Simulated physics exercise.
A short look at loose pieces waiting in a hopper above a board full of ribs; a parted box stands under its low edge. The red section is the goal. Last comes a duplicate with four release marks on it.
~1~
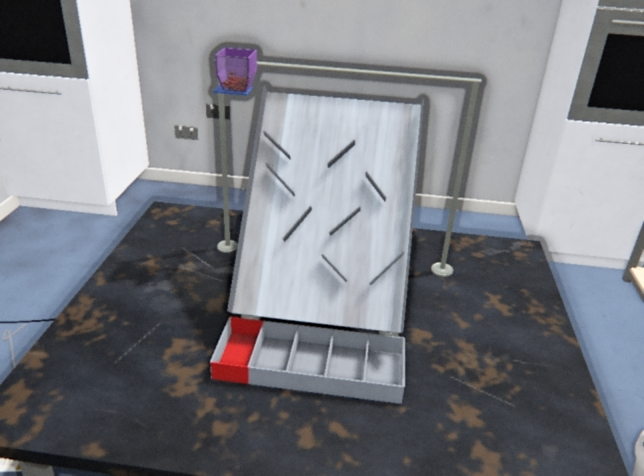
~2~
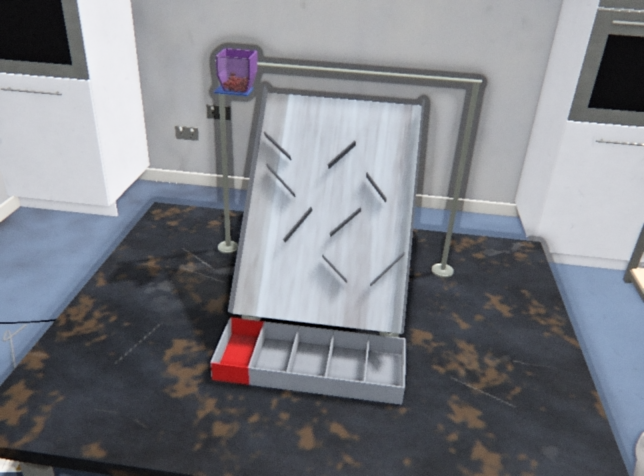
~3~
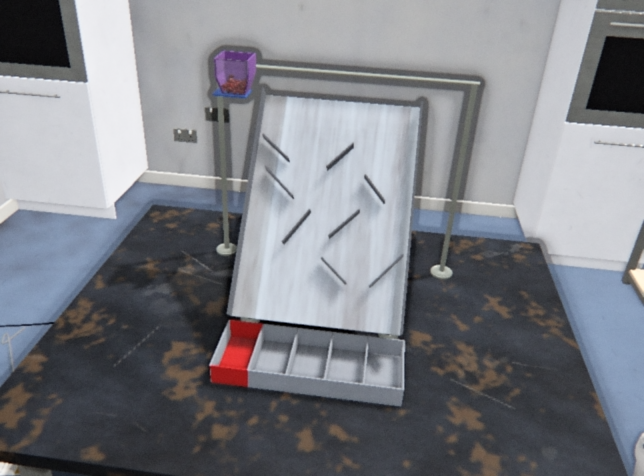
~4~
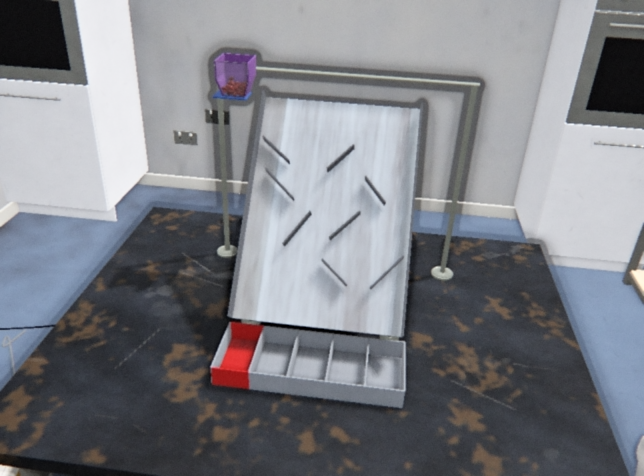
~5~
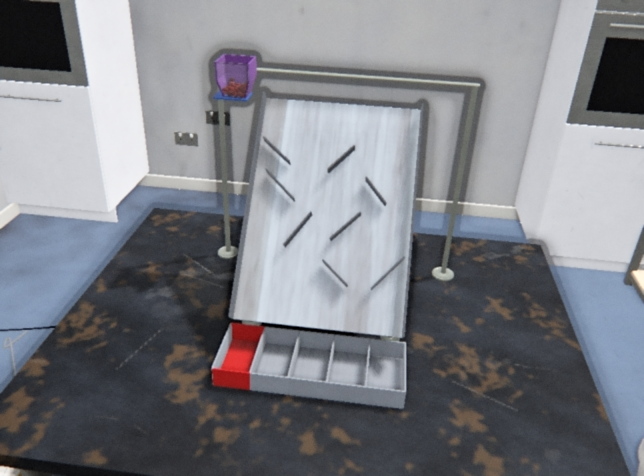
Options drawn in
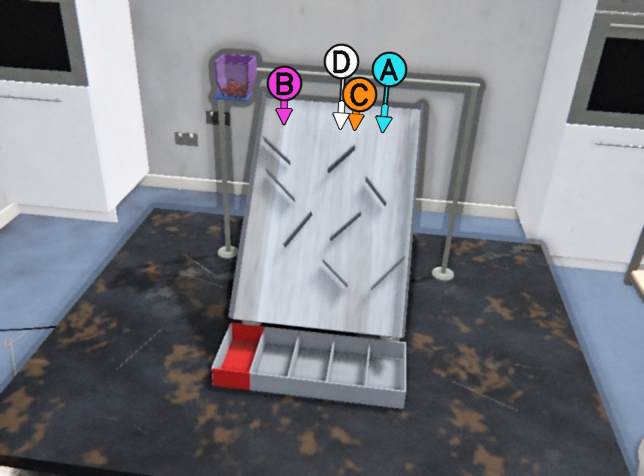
At first, a small purple hopper holding reddish pieces sits at the upper left of a tilted pale board dotted with dark slanted ribs. The view shifts very slightly, while the pieces stay in the hopper and the divided tray below, its leftmost section red, remains empty.
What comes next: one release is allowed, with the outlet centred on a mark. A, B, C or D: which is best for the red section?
D is best.
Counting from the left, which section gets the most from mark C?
It is the first one.
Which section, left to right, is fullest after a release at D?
The first from the left.
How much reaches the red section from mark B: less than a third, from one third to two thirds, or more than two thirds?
Mark B gives from one third to two thirds.
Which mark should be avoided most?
It is A.
On the marked copy, mark A meets the board at (383, 126); mark B meets the board at (284, 118); mark C meets the board at (355, 124); mark D meets the board at (340, 123).
Choosing A, a small share in the red section, the bulk in other sections, a small share held on the board.
Choosing B, close to half in the red section, close to a quarter in other sections, close to a quarter held on the board.
Choosing C, close to half in the red section, close to a third in other sections, a small share held on the board.
Choosing D, all but a few in the red section, a small share in other sections.
